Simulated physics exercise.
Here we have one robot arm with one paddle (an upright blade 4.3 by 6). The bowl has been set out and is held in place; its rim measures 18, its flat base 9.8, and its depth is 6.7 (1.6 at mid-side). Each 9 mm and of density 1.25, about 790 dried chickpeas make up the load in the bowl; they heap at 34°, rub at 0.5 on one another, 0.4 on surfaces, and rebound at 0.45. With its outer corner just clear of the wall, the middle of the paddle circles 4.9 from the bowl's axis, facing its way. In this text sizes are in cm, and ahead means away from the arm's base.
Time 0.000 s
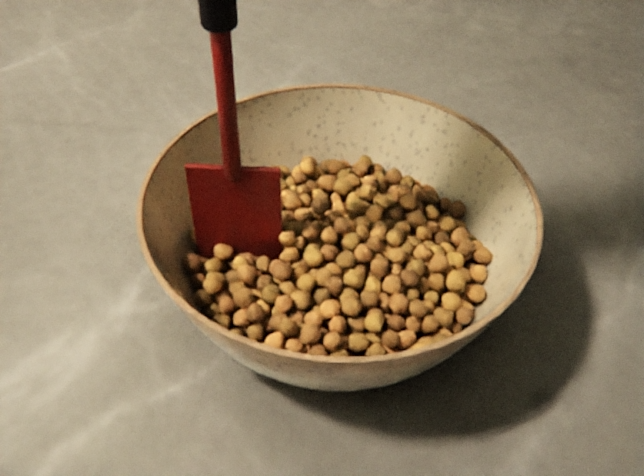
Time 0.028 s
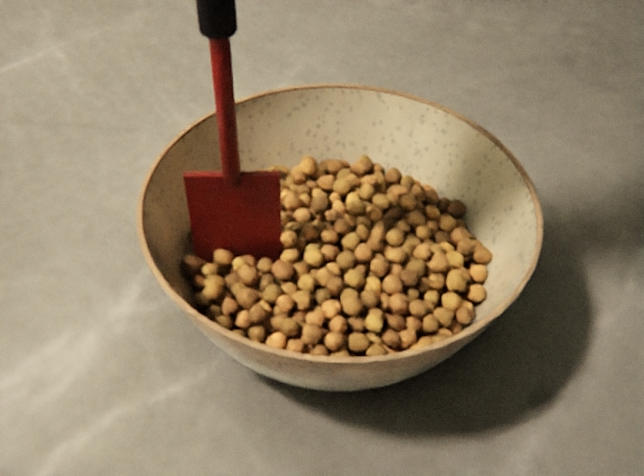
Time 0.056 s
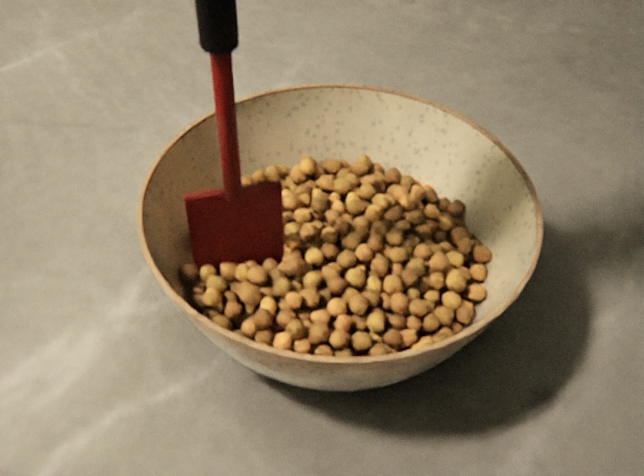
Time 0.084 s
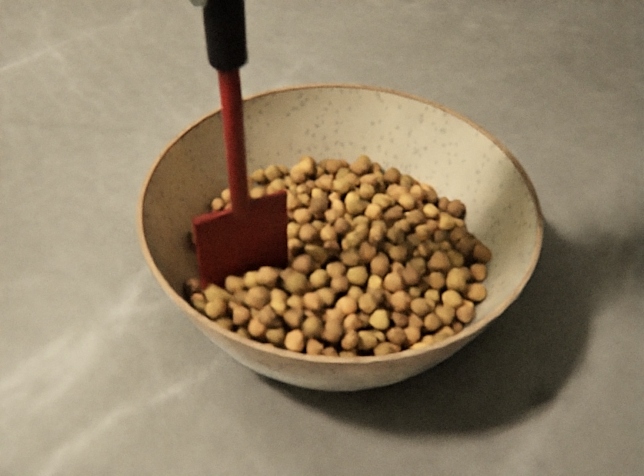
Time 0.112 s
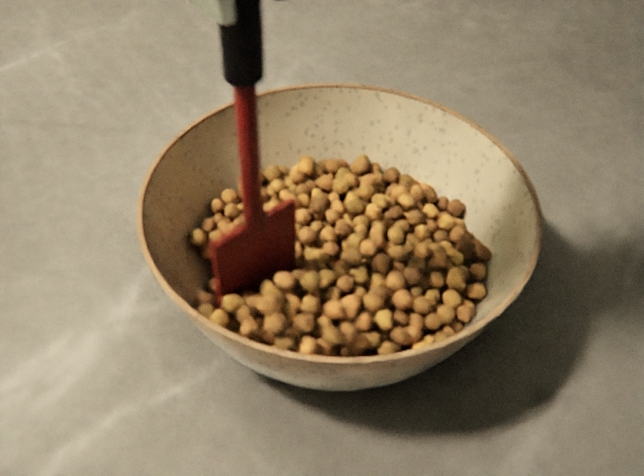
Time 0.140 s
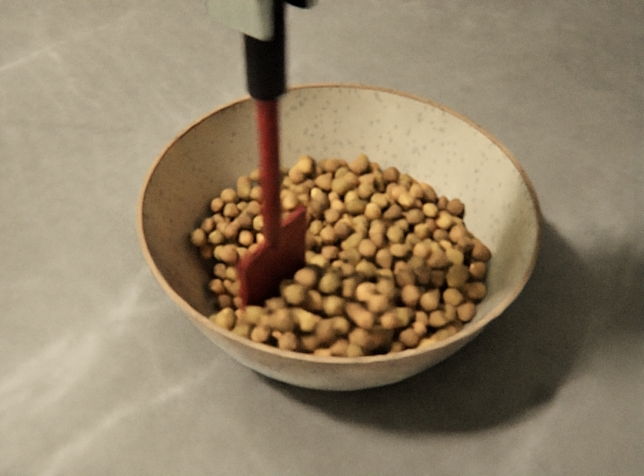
A robot arm pushed a red paddle through a speckled bowl of dried chickpeas, sweeping it from the left side around toward the front and turning the blade as chickpeas shifted around it.
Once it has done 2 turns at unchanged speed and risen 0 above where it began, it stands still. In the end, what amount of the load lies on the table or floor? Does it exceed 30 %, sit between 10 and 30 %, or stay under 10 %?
It sits between 10 and 30 %.
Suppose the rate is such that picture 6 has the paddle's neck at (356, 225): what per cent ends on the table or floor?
Close to 40 in a hundred.
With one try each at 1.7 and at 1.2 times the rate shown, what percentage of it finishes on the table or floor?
It would be some 40 and 25 percent respectively.
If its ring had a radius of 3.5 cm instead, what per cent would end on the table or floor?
Around 5 in a hundred.
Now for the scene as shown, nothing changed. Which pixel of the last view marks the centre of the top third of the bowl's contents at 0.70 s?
I'd point to somewhere close to (226, 201).
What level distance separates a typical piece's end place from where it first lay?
Something near 7 cm, measured level.
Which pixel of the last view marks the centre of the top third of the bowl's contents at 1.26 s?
(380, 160).
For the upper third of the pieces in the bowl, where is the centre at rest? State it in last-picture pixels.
Roughly at pixel (256, 292).
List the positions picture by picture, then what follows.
The first frame shows paddle neck at (230, 140), 0° round; upper third of the load around (343, 250), from x 190 to 480, top at y 165; 794 in the bowl.
The second frame shows paddle neck at (229, 147), 5° round; upper third of the load around (342, 252), from x 190 to 480, top at y 165.
The third frame shows paddle neck at (231, 162), 17° round; upper third of the load around (339, 258), from x 190 to 480, top at y 165.
The fourth frame shows paddle neck at (238, 179), 30° round; upper third of the load around (338, 266), from x 195 to 480, top at y 160.
The fifth frame shows paddle neck at (252, 195), 43° round; upper third of the load around (342, 270), from x 195 to 480, top at y 160.
The sixth frame shows paddle neck at (272, 208), 56° round; upper third of the load around (345, 275), from x 195 to 480, top at y 160; 794 in the bowl.
After 0.70 s, 318° round, highest piece 9 above the table; 737 in the bowl, 48 on the table or floor, 9 in flight or on the tool.
After 1.26 s, 220° round, highest piece 9 above the table; 667 in the bowl, 117 on the table or floor, 10 in flight or on the tool.
After 1.74 s, 0° round, highest piece 7 above the table; 632 in the bowl, 162 on the table or floor.
After 2.44 s, 0° round, highest piece 6 above the table; 632 in the bowl, 162 on the table or floor.
At rest, 632 in the bowl, 162 on the table or floor. That is 20 % on the table or floor.
